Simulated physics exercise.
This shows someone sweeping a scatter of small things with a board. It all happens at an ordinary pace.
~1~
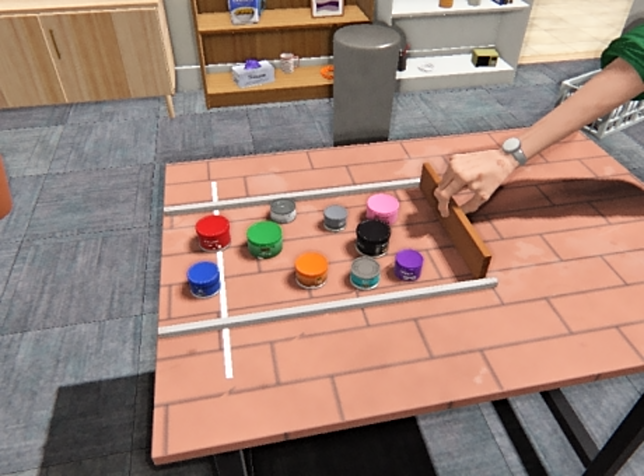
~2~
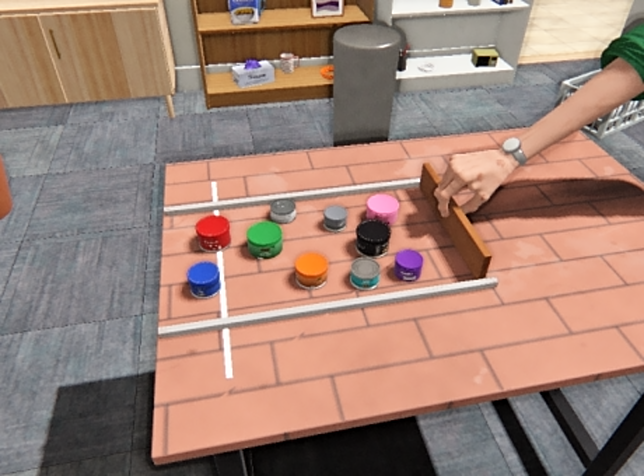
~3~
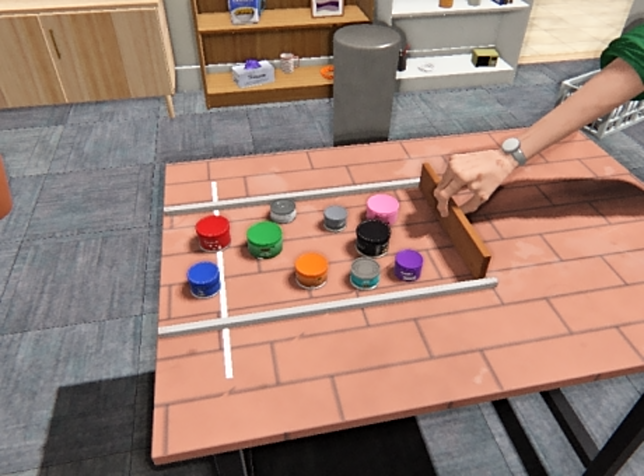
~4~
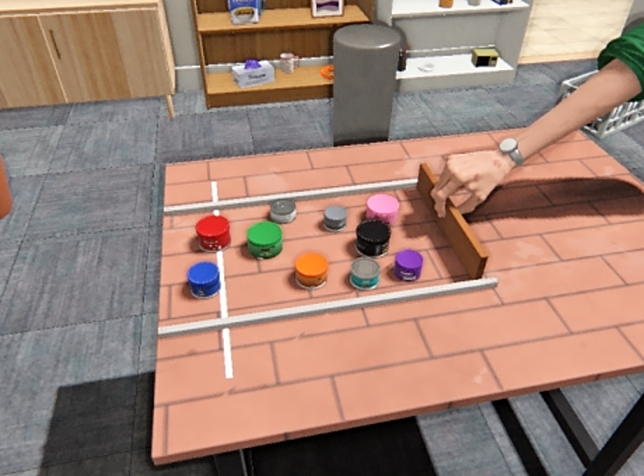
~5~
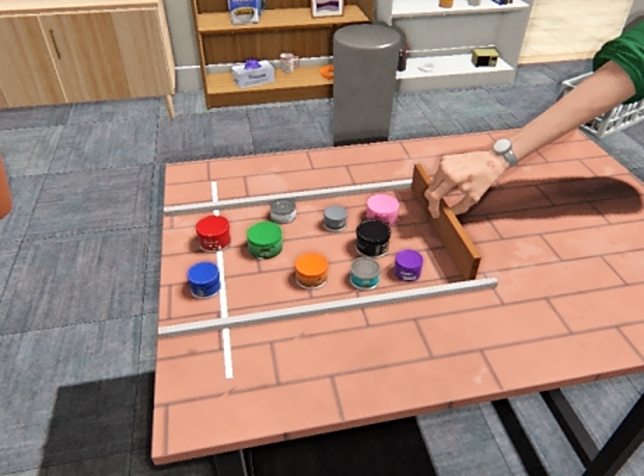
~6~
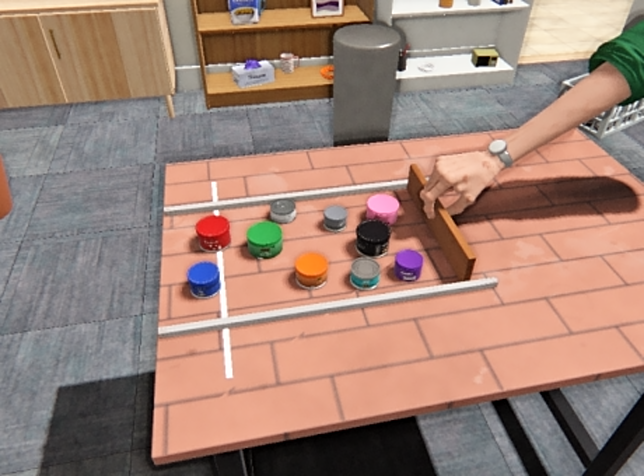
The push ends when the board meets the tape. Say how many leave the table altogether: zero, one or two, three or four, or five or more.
Here the number that fall off is one or two.
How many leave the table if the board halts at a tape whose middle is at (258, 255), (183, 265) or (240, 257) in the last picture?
The counts: 0, 5 and 0.
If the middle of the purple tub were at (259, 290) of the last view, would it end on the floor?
It survives.
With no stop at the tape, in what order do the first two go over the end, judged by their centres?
Earliest first: The red pot, the green tub.
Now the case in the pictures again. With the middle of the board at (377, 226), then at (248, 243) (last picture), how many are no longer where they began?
At the one place 5, at the other 10.
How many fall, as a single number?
The count is 1.
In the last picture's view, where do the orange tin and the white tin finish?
The orange tin stops around (202, 281); the white tin around (203, 215).
Soon after, none off yet; blue tin at rest near (205, 280); red pot at rest near (214, 234); green tub at rest near (265, 240).
In the end, the number that fall off is one or two; gone, red pot.
